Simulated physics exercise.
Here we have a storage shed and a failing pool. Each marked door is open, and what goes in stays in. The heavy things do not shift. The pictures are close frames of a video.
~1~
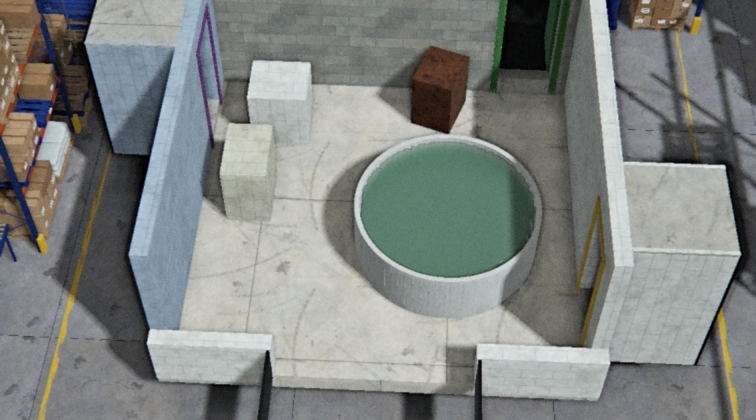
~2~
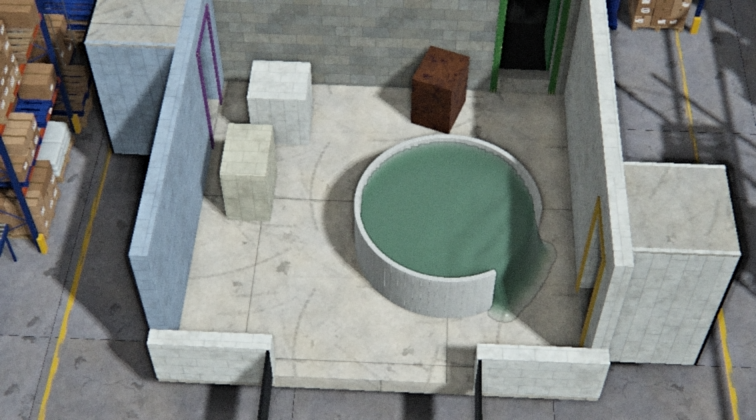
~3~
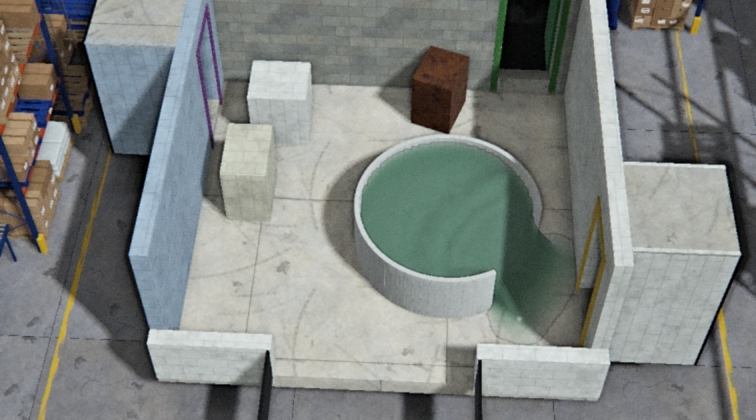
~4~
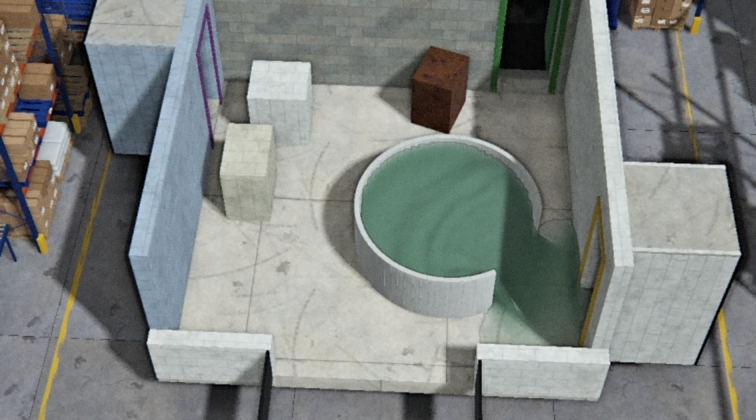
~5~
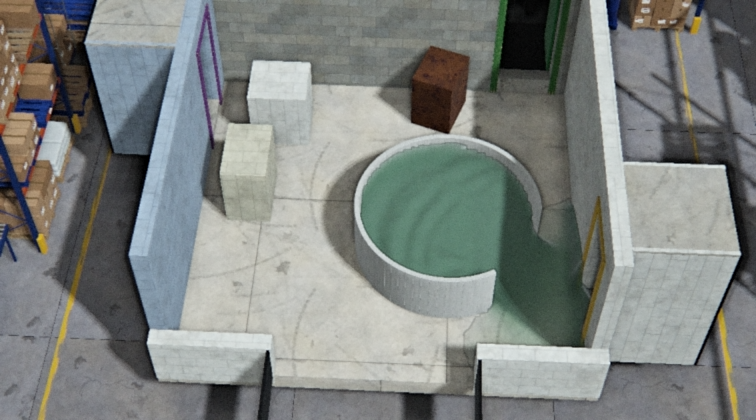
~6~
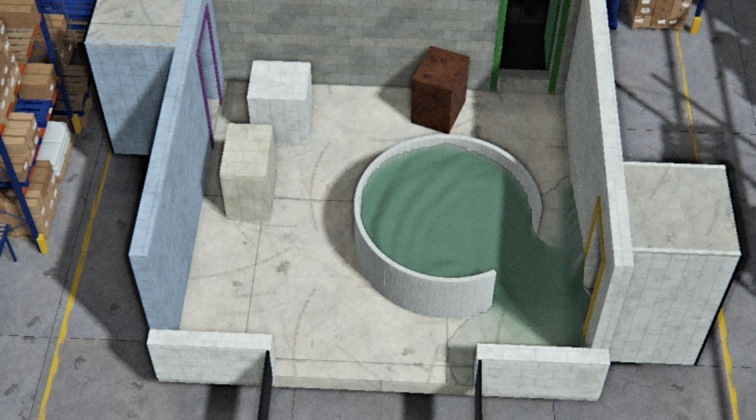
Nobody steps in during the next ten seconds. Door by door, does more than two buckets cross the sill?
In the end: The green door holds within the limit; the yellow door floods; the purple door holds within the limit.
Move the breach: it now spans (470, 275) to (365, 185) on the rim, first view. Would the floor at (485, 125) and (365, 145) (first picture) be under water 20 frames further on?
As listed: Not flooded, under water.
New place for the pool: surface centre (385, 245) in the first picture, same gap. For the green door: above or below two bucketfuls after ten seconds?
Green door lets less in.
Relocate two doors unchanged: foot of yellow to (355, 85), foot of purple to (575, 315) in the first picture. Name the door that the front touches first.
First comes the purple door.
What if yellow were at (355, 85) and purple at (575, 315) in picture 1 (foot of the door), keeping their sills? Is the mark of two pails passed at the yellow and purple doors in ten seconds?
In short: The yellow door lets less in; the purple door takes more.
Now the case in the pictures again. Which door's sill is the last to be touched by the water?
It is the door marked purple.
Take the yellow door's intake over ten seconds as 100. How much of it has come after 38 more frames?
I make it 95 per cent.
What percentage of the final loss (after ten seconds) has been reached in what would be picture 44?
Some 85 per cent.
A moment on, water covers 25 % of the floor; the green door not reached, the yellow door far over two buckets in, the purple door not reached.
Next, water covers 45 % of the floor; the green door wet at the sill, nothing in, the yellow door far over two buckets in, the purple door not reached.
Then, water covers 65 % of the floor; the green door wet at the sill, nothing in, the yellow door far over two buckets in, the purple door not reached.
Later, water covers 95 % of the floor; the green door wet at the sill, nothing in, the yellow door far over two buckets in, the purple door wet at the sill, nothing in.
In the end, water covers 100 % of the floor; the green door wet at the sill, nothing in, the yellow door far over two buckets in, the purple door under two buckets in.
